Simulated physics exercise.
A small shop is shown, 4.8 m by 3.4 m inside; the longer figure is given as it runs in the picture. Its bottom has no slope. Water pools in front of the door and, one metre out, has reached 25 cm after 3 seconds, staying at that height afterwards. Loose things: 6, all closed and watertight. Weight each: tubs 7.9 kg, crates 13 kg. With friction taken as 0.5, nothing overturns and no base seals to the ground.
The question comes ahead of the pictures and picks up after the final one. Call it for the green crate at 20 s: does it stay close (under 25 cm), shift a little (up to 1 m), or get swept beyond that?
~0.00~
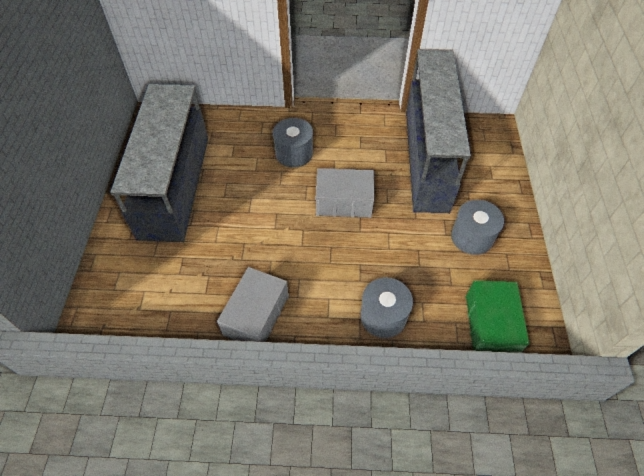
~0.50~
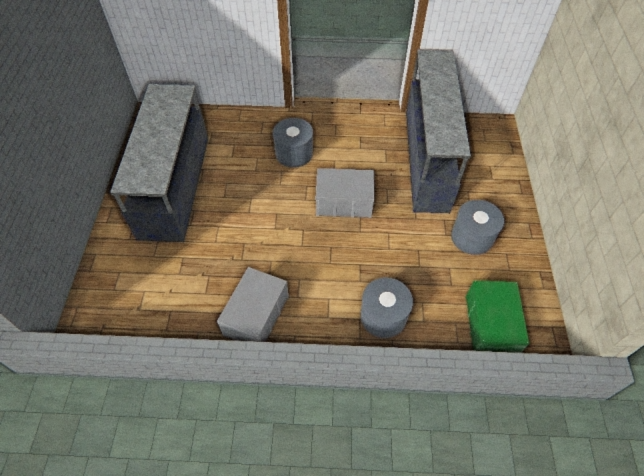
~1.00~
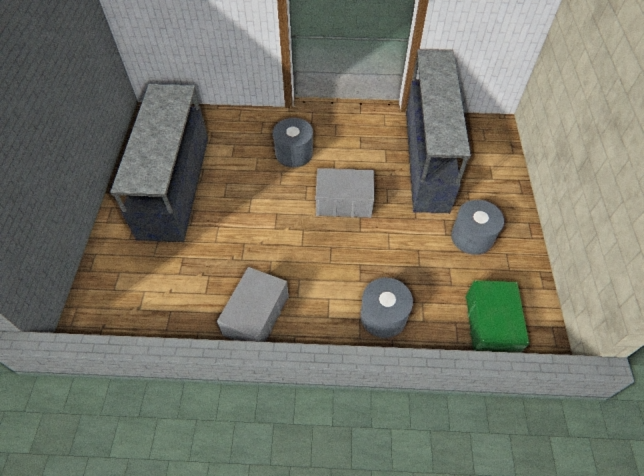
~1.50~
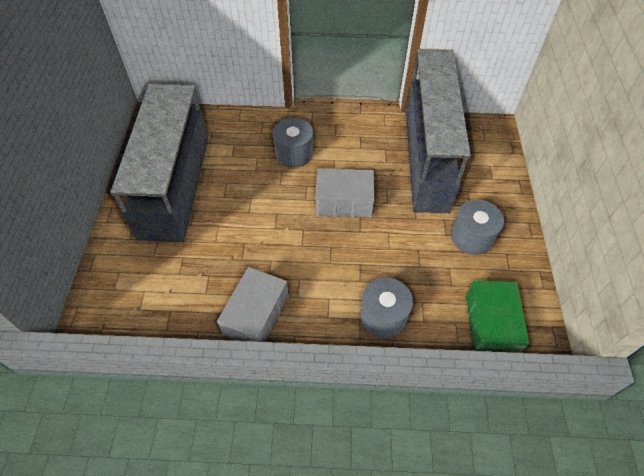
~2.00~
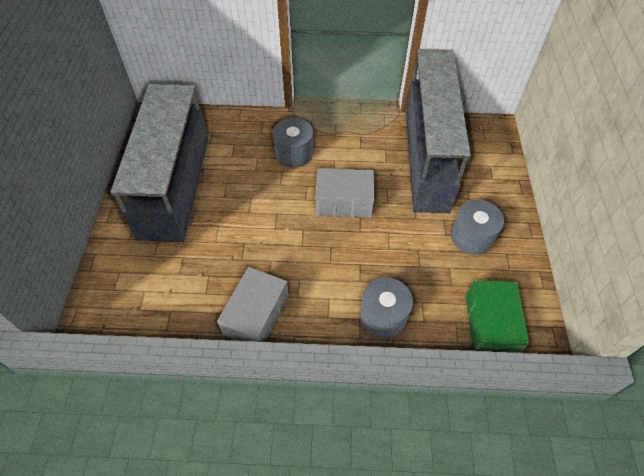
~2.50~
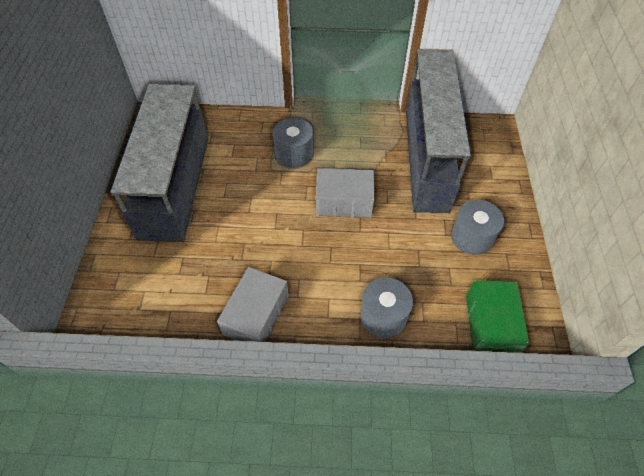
It gets swept beyond that.
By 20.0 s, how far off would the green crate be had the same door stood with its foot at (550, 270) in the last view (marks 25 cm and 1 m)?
The green crate covers a long distance.
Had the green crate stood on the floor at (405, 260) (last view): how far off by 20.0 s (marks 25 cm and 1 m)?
Outcome - it ends up well away.
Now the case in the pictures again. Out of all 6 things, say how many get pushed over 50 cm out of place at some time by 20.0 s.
Answer: 6.
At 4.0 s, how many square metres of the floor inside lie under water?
Close to 7.0 m2, I'd say.
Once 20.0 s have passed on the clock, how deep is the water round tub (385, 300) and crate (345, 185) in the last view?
Close to 26 and 19 centimetres.
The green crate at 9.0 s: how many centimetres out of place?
200 cm, give or take.
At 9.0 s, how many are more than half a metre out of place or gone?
5 in all.
After 4.0 s the green crate is near (500, 311), 0.0 m from its start, aground; 0 afloat.
After 9.0 s the green crate is near (489, 132), 2.2 m from its start, afloat; 6 afloat.
After 16.0 s the green crate is near (491, 112), 2.3 m from its start, afloat; 6 afloat.
After 20.0 s the green crate is near (506, 128), 2.1 m from its start, afloat; 6 afloat.
